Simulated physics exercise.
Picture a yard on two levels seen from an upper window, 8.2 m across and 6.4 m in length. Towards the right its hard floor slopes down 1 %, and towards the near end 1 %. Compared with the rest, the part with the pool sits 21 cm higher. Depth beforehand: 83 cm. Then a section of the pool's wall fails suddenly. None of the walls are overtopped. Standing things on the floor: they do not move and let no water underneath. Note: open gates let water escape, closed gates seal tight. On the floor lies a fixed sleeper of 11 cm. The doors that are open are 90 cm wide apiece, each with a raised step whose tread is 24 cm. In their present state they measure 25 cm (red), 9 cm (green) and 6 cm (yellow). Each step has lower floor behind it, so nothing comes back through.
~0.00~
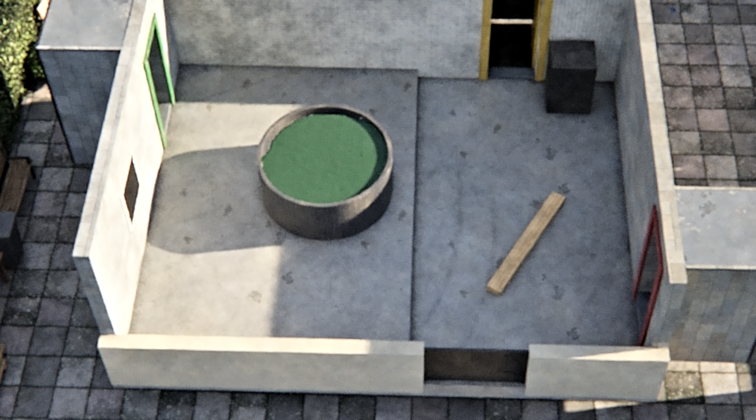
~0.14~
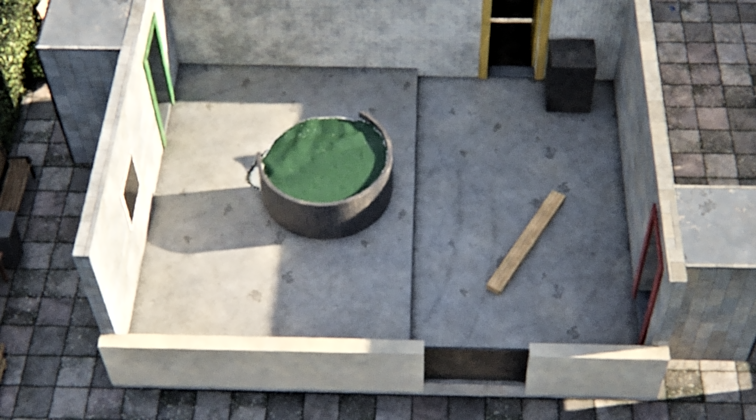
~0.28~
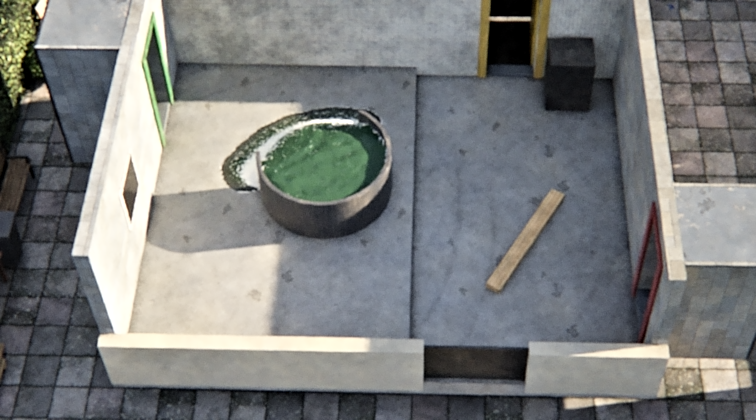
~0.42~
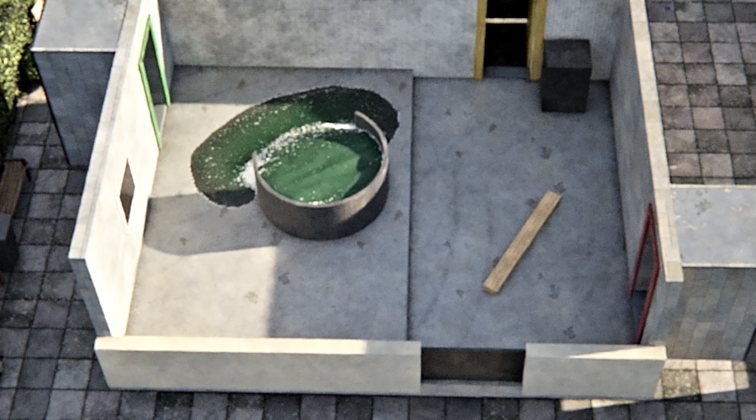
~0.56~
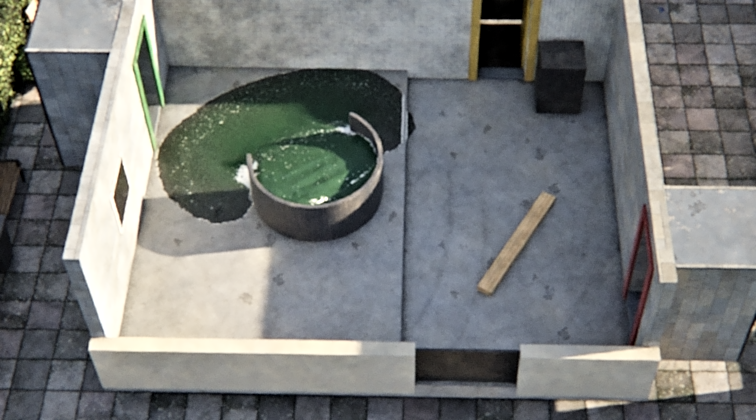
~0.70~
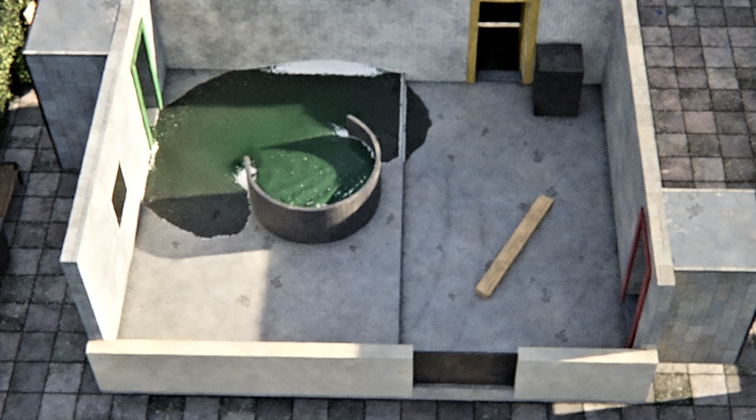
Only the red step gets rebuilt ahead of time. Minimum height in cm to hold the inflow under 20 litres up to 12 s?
Roughly 12.5 cm.
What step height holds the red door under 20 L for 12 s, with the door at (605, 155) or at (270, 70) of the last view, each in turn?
Minimums: Roughly 8.5 cm and 32 cm.
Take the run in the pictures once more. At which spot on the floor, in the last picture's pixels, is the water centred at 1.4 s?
The centre of all the water is around (285, 145).
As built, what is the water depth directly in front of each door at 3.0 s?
Depths, in cm - red: 0, green: 22, yellow: 4.
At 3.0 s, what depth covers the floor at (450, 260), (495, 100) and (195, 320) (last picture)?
Roughly 0, 4 and 1 cm, in turn.
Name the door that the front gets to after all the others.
Last of all, the red one.
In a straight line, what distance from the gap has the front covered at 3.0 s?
6.0 metres.
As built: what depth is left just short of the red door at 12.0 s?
You'd measure close to 14.0 cm there.
After 1.4 s water covers 25 % of the floor, deepest (54 cm) near (186, 72); it has not reached the red door.
After 3.0 s water covers 45 % of the floor, deepest (28 cm) near (153, 144); it has not reached the red door.
After 12.0 s water covers 90 % of the floor, deepest (15 cm) near (627, 379); 14 cm at the red door, 0 litres in over its 25 cm step.
At the red door as built, the water arrived by 4.8 s and peaked near 17 cm at 9.0 s.
Run again over the same 12 s with other heights there, 34 litres in over 11.5 cm, 2 litres over 16 cm. The limit of 20 litres is kept from about 12.5 cm up.
